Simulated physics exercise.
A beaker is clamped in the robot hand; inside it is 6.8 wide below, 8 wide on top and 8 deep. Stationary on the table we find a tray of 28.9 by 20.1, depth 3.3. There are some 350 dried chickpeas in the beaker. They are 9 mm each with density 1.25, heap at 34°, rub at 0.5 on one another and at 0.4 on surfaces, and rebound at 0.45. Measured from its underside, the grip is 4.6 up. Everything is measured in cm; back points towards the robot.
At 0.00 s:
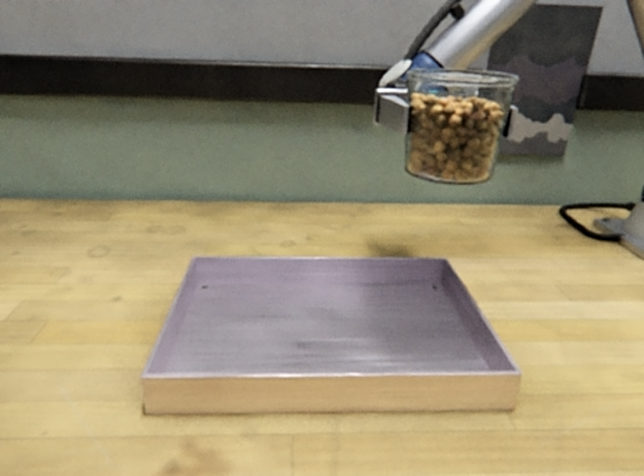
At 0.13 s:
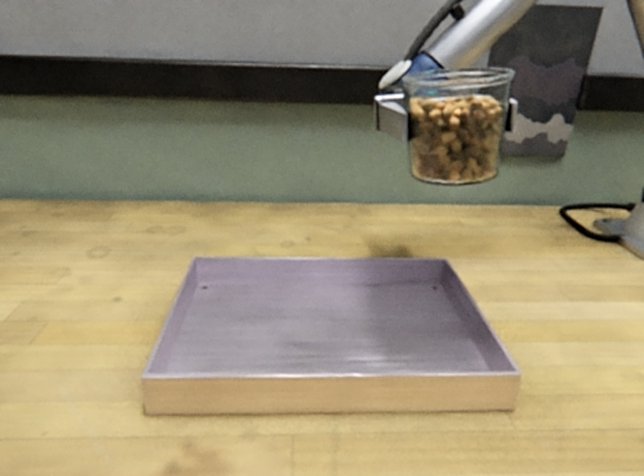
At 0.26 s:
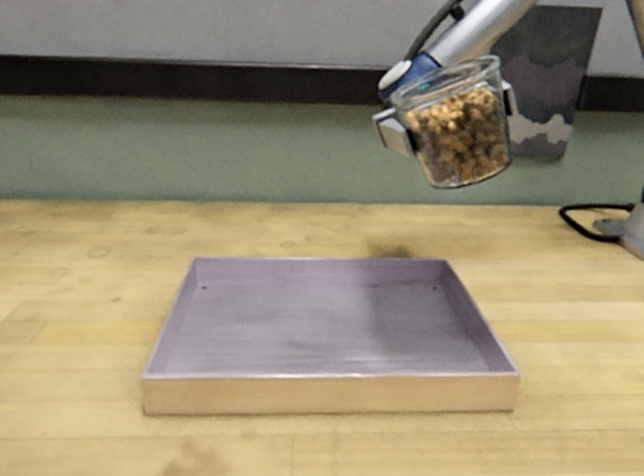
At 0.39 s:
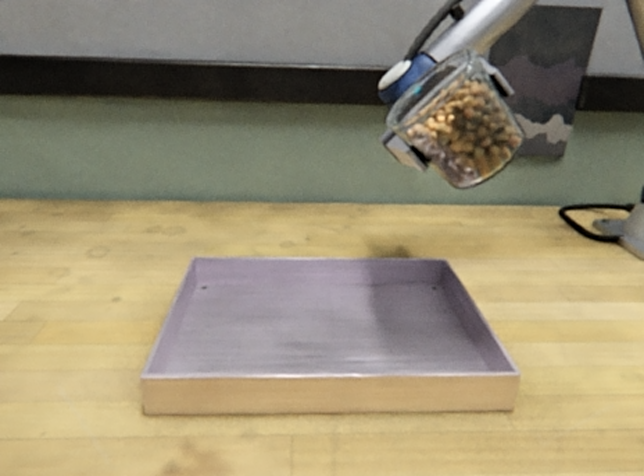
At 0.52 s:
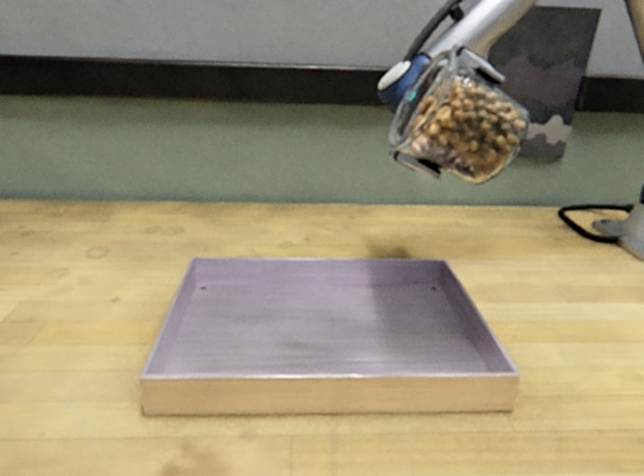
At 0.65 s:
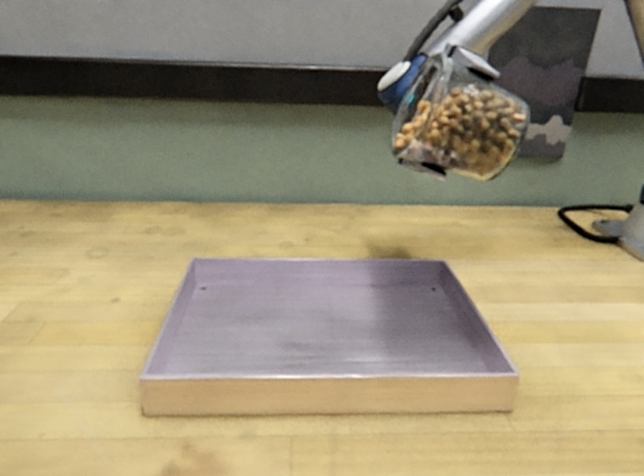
A clear beaker of tan-brown dried chickpeas hangs from a robot hand above a pale wooden table, seen from the front and slightly above. A shallow tray with a purple-grey interior and light wooden front sits below, before a green and grey wall. The silver-and-blue arm tilts the beaker steadily from upright to steeply leftward, the chickpeas shifting inside, while the tray and camera stay still.
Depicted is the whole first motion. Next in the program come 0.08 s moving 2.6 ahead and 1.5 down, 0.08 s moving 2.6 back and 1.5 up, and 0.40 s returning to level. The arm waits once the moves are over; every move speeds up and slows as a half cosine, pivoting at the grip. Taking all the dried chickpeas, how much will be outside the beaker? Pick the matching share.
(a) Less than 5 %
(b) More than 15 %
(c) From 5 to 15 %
b, more than 15 %.
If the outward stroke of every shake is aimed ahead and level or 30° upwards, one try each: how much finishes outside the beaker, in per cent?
Result: Approx. 40 % and 60 %, one try each.
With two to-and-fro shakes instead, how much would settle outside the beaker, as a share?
In that case, some 30 per cent.
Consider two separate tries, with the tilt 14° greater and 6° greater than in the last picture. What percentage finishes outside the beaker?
I'd expect close to 50 and then 30 per cent.
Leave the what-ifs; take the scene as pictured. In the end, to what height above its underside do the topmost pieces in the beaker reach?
Height at rest: Approx. 7.5 cm.
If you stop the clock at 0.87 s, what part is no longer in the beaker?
I'd say some 15 percent.
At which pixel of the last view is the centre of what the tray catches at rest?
Approximately (285, 331) in pixels.
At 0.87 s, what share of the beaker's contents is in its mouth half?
I'd say close to 50 per cent.
After 0.87 s, tilted 66° forward, highest piece 22 above the table; 289 in the beaker, 1 in the tray, 60 in flight or on a rim.
After 1.10 s, tilted 13° forward, highest piece 25 above the table; 276 in the beaker, 74 in the tray.
After 1.41 s, level, highest piece 24 above the table; 276 in the beaker, 73 in the tray, 1 on the table or floor.
After 2.46 s, level, highest piece 24 above the table; 276 in the beaker, 73 in the tray, 1 on the table or floor.
At rest, 276 in the beaker, 73 in the tray, 1 on the table or floor. That is 21 % outside the beaker.
